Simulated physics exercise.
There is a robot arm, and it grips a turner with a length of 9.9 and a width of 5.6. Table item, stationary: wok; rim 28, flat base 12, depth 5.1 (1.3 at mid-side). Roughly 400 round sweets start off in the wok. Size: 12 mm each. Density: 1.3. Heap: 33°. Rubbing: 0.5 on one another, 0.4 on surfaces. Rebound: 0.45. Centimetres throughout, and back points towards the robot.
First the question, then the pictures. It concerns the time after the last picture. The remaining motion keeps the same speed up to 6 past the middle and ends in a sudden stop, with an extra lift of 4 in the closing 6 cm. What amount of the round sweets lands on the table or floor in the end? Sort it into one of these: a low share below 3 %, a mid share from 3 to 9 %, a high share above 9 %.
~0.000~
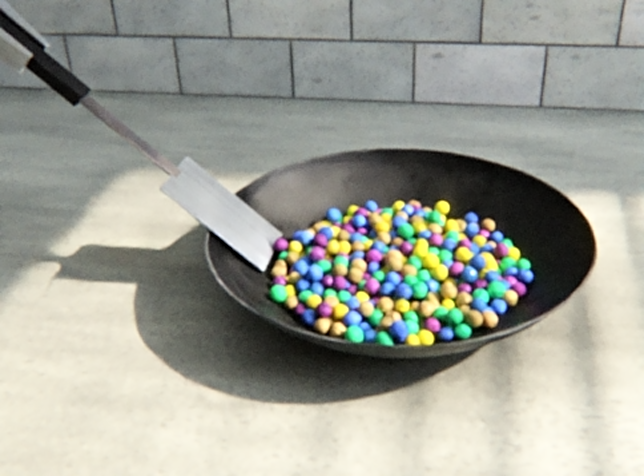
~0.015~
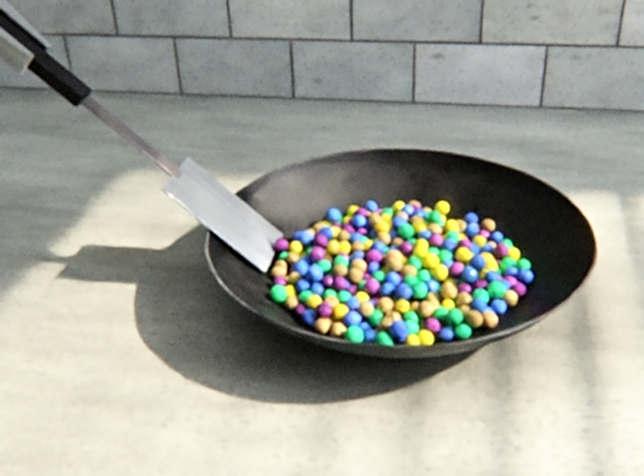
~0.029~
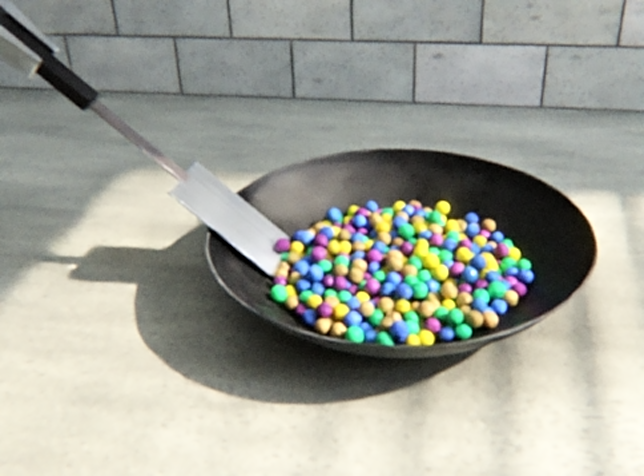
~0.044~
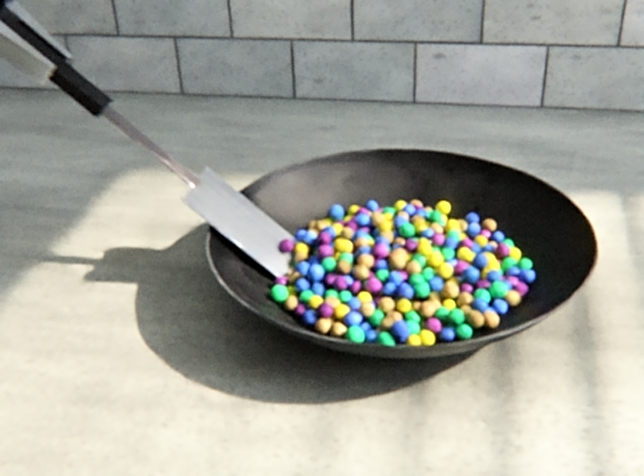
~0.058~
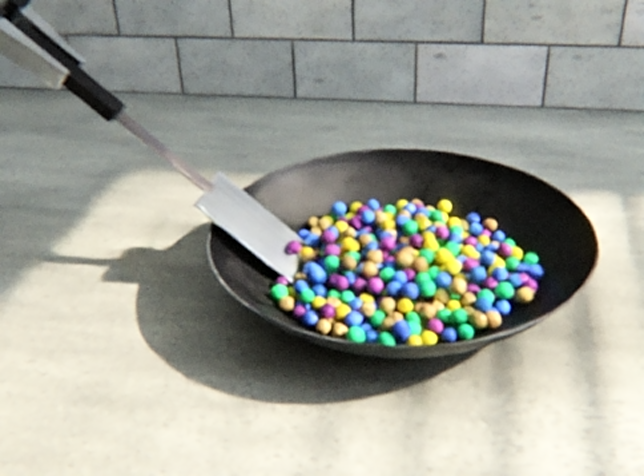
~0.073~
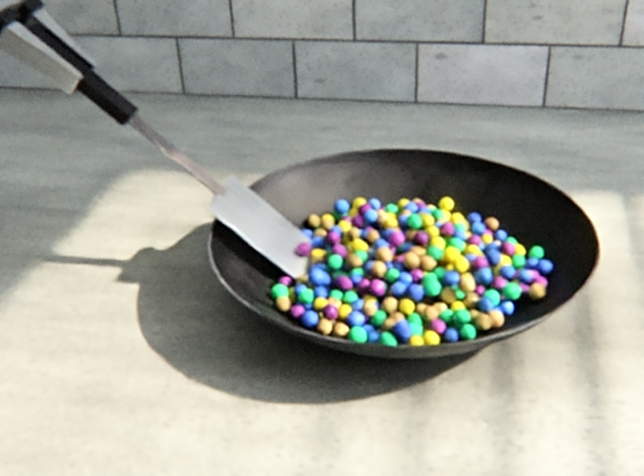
A low share, below 3 %.
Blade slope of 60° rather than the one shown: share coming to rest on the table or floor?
Somewhere around 0 per cent would end on the table or floor.
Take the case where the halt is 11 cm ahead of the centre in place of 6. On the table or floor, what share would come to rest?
About 15 %.
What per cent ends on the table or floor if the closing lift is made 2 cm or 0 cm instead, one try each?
First try around 0 percent, second try around 0 percent.
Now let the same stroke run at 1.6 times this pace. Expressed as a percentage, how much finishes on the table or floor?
About 5 per cent.
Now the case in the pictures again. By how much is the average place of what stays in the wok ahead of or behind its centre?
It sits some 3.5 centimetres ahead of centre.
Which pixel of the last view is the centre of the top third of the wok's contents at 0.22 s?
I'd put it close to (472, 256).
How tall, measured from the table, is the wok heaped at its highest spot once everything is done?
It reaches roughly 5.5 cm.
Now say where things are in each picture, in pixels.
The first frame shows turner top edge at (173, 172), sloping 42°; upper third of the load around (395, 261), from x 280 to 525, top at y 205; 404 in the wok.
The second frame shows turner top edge at (175, 173), sloping 42°; upper third of the load around (395, 261), from x 280 to 525, top at y 205.
The third frame shows turner top edge at (182, 177), sloping 42°; upper third of the load around (395, 259), from x 280 to 525, top at y 205.
The fourth frame shows turner top edge at (194, 182), sloping 42°; upper third of the load around (398, 260), from x 280 to 525, top at y 205.
The fifth frame shows turner top edge at (207, 187), sloping 42°; upper third of the load around (404, 260), from x 280 to 535, top at y 205.
The sixth frame shows turner top edge at (220, 191), sloping 42°; upper third of the load around (415, 259), from x 280 to 545, top at y 205; 404 in the wok.
After 0.14 s, sloping 42°, highest piece 4 above the table; 404 in the wok.
After 0.22 s, sloping 42°, highest piece 5 above the table; 404 in the wok.
After 0.45 s, sloping 42°, highest piece 6 above the table; 404 in the wok.
After 1.50 s, sloping 42°, highest piece 5 above the table; 404 in the wok.
At rest, 404 in the wok. That is 0 % on the table or floor.
